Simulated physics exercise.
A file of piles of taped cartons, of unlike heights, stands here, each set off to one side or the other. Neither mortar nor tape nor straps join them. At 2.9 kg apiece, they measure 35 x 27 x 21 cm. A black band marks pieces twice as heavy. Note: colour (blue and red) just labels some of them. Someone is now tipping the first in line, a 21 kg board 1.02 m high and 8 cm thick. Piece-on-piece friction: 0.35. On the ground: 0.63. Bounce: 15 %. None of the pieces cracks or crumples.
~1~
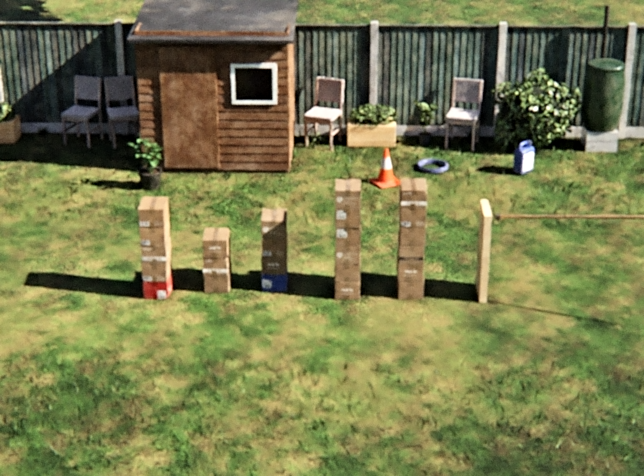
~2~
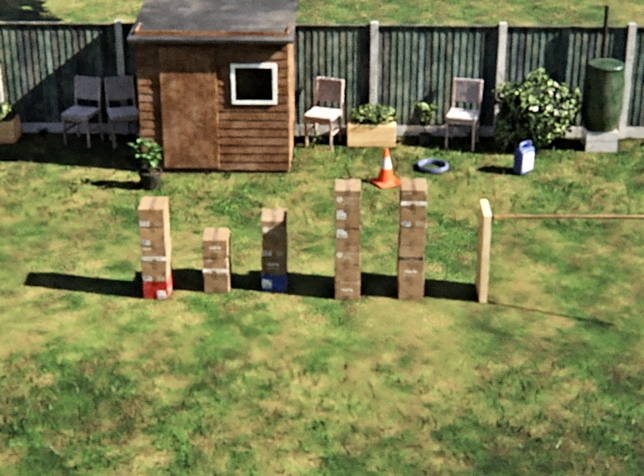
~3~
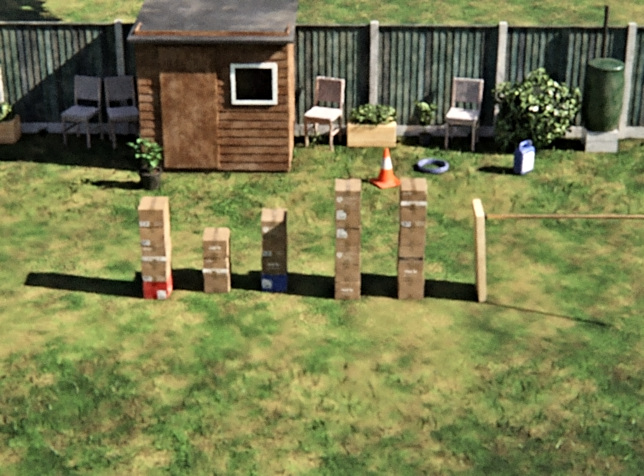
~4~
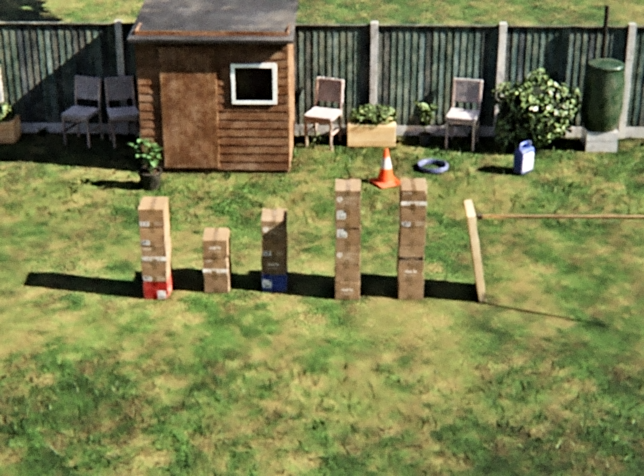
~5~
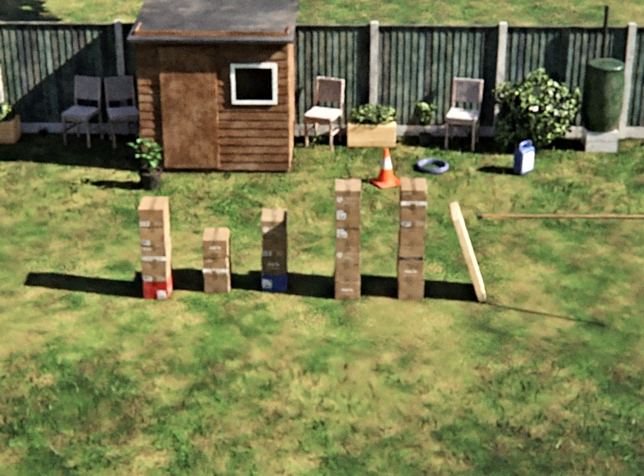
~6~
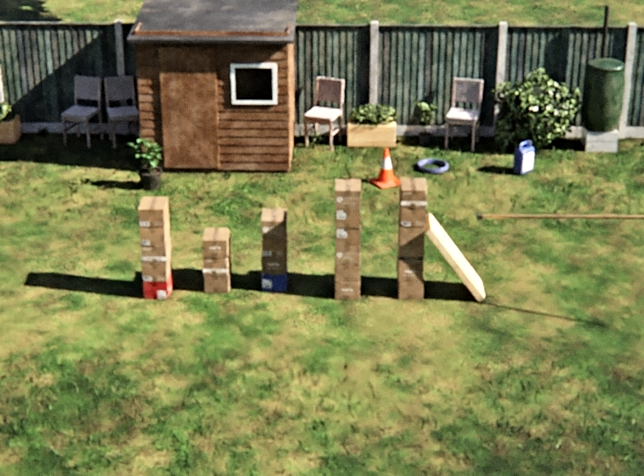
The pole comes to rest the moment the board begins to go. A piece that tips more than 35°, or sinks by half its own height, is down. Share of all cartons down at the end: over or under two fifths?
Over.
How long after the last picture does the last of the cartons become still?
That happens at roughly 4.0 seconds.
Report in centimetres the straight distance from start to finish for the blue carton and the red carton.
Moved: Blue 10, red 0.
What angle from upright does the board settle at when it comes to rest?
Lean from upright: Around 75°.
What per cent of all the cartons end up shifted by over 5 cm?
That makes 75 percent.
Then, 0.53 s later than the last frame, board 65° from upright; 2 of the 24 cartons down.
Then, 1.39 s later than the last frame, board 73° from upright; 5 of the 24 cartons down.
Then, 2.29 s later than the last frame, board 73° from upright; 14 of the 24 cartons down; blue carton tilted 40°.
When it is over, board 73° from upright; 14 of the 24 cartons down; blue carton tilted 45°; red carton unmoved. That is 58 per cent. In pixels of the last frame, middles, blue carton near (264, 271), red carton near (158, 284).
